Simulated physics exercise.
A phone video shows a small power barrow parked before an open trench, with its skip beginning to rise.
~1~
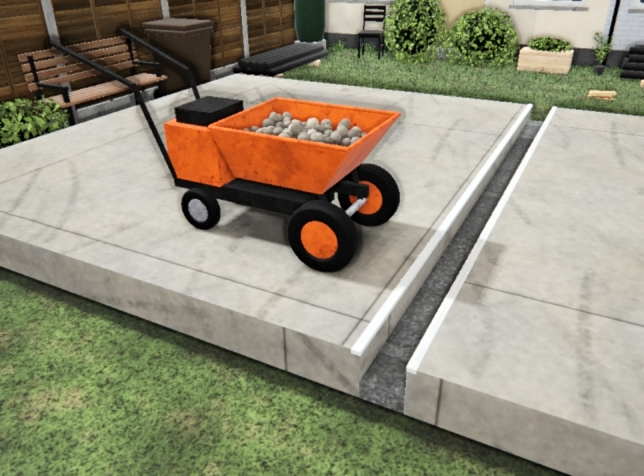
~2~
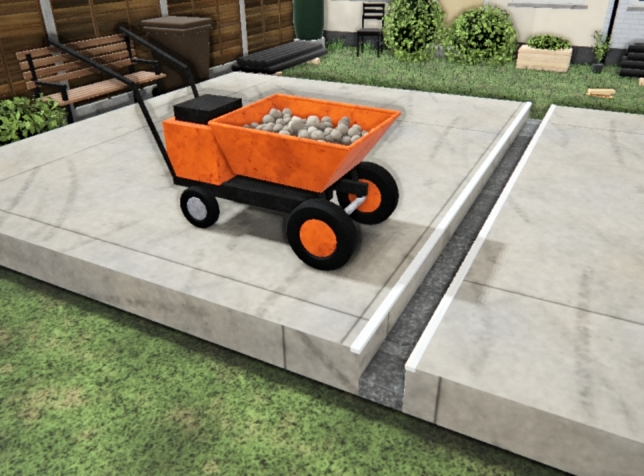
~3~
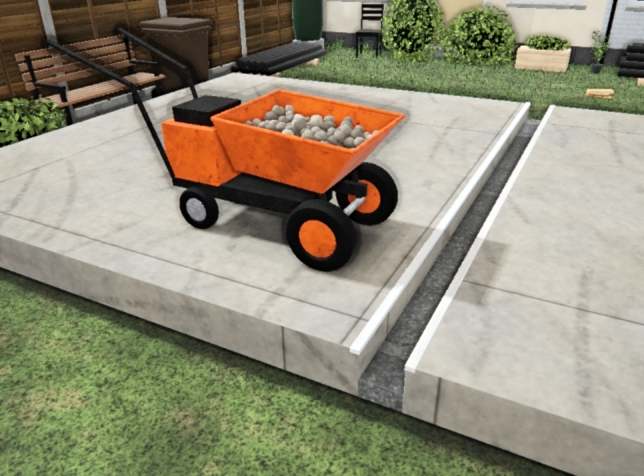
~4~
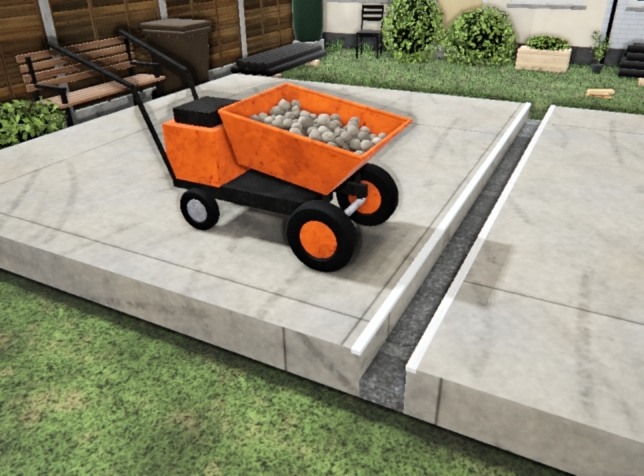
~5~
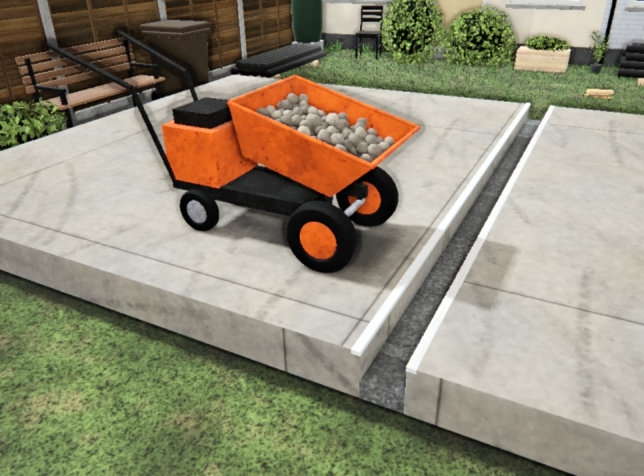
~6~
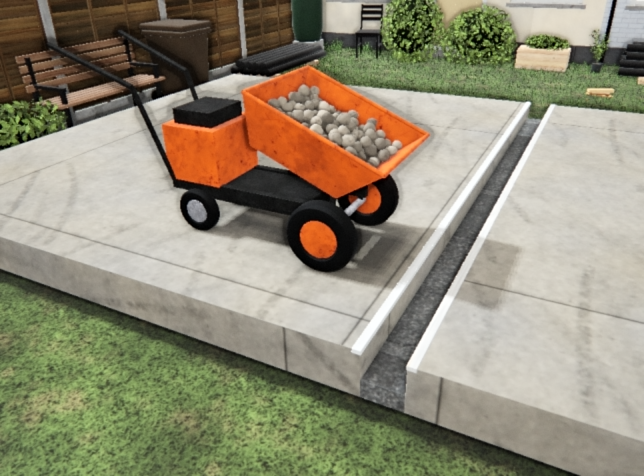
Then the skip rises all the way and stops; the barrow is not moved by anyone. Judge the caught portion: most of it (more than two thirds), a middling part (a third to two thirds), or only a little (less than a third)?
A middling part.
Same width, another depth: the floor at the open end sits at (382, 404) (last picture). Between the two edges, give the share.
About 60 %.
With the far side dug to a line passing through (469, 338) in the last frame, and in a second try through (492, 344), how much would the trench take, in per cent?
90 % and 100 %, give or take.
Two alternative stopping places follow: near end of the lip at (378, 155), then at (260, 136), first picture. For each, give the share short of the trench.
0 % and 60 %, in that order.
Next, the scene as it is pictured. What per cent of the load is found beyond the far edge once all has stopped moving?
Estimate: Some 40 percent.
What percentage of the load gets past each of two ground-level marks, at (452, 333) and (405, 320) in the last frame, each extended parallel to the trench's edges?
First roughly 30 percent, then 70 percent.
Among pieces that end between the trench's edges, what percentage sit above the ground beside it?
I'd say around 20 percent.
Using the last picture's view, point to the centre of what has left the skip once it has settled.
Close to (454, 266), more or less.
Just after the last frame, skip tipped steeply; every one in the skip.
A moment on, skip tipped right over; roughly two thirds in the skip; roughly a quarter in or heaped over the trench; roughly a quarter beyond it; just a few falling.
Further on, skip tipped right over; about a tenth in the skip; roughly half in or heaped over the trench; roughly a third beyond it.
When it is over, skip tipped right over; about a tenth in the skip; roughly half in or heaped over the trench; roughly a third beyond it.
